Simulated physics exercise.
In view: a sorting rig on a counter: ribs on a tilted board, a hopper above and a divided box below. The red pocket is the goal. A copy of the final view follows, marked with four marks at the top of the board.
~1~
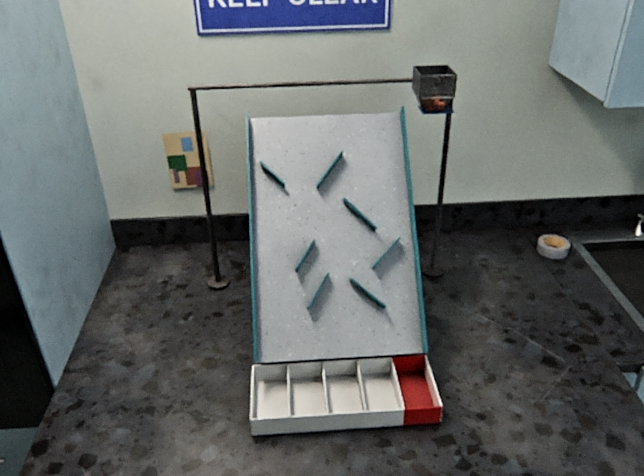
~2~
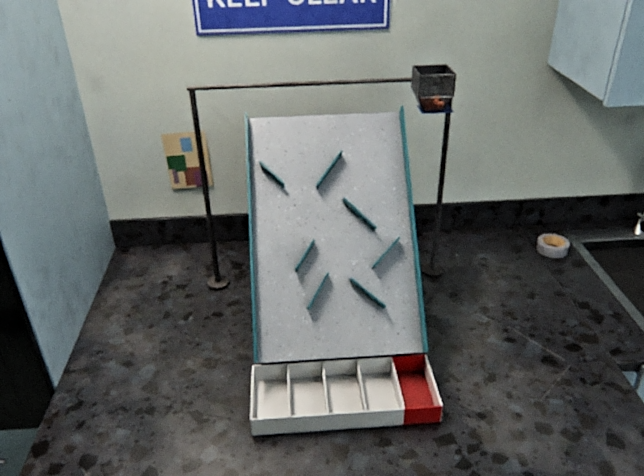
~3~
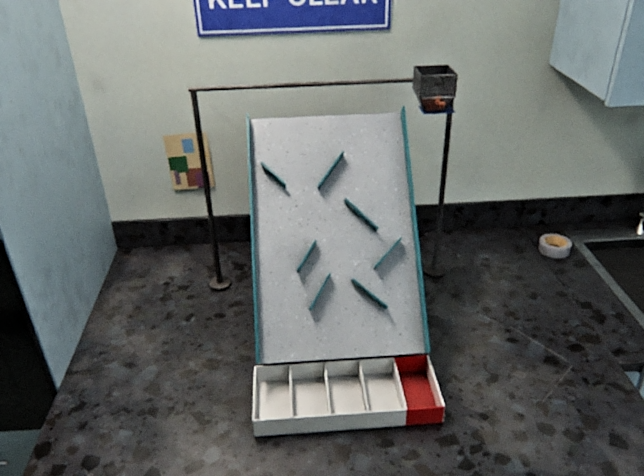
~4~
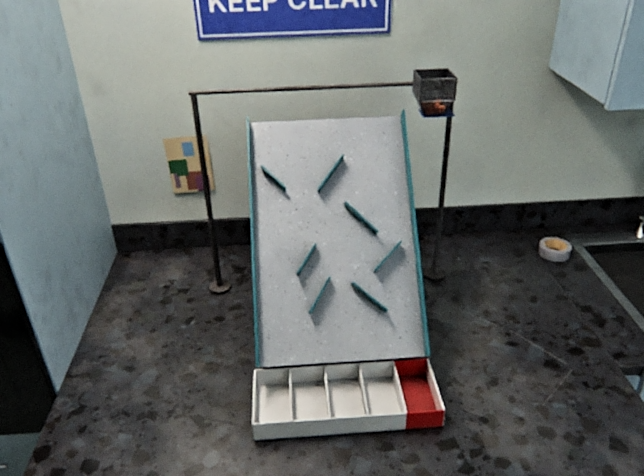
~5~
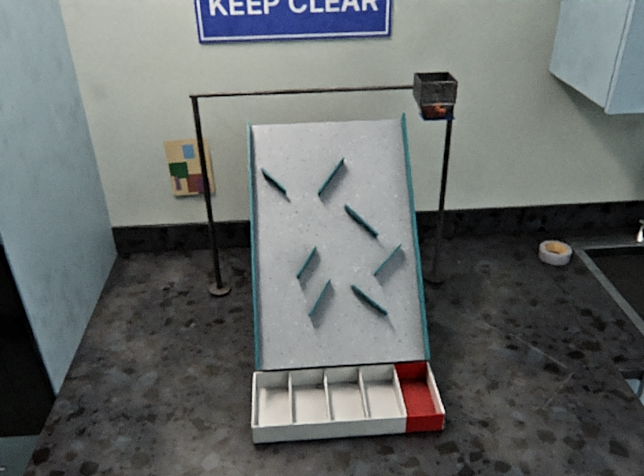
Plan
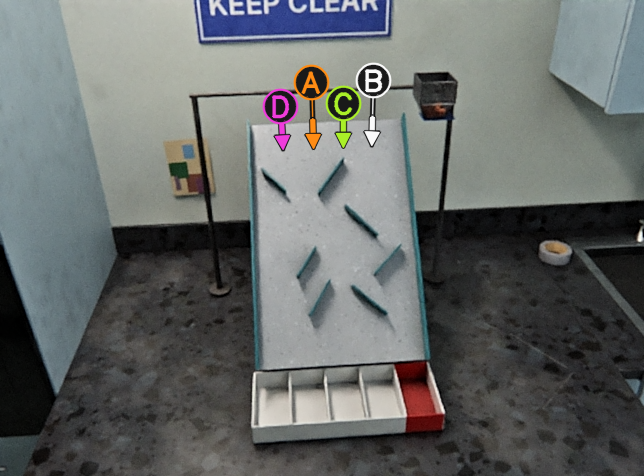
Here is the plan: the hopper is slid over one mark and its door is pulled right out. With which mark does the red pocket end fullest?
Mark B does it best.
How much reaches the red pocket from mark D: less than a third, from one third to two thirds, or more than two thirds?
Mark D gives less than a third.
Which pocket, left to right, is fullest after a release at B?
It is the fifth one.
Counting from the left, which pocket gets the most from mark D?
The first from the left.
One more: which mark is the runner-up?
That would be C.
On the marked copy, mark A meets the board at (313, 143); mark B meets the board at (371, 140); mark C meets the board at (343, 142); mark D meets the board at (282, 144).
If A is chosen, none in the red pocket, nearly all in other pockets, a stray few outside the box.
If B is chosen, nearly all in the red pocket, a small part in other pockets, a stray few outside the box.
If C is chosen, about half in the red pocket, about a third in other pockets, a stray few outside the box.
If D is chosen, a small part in the red pocket, nearly all in other pockets.
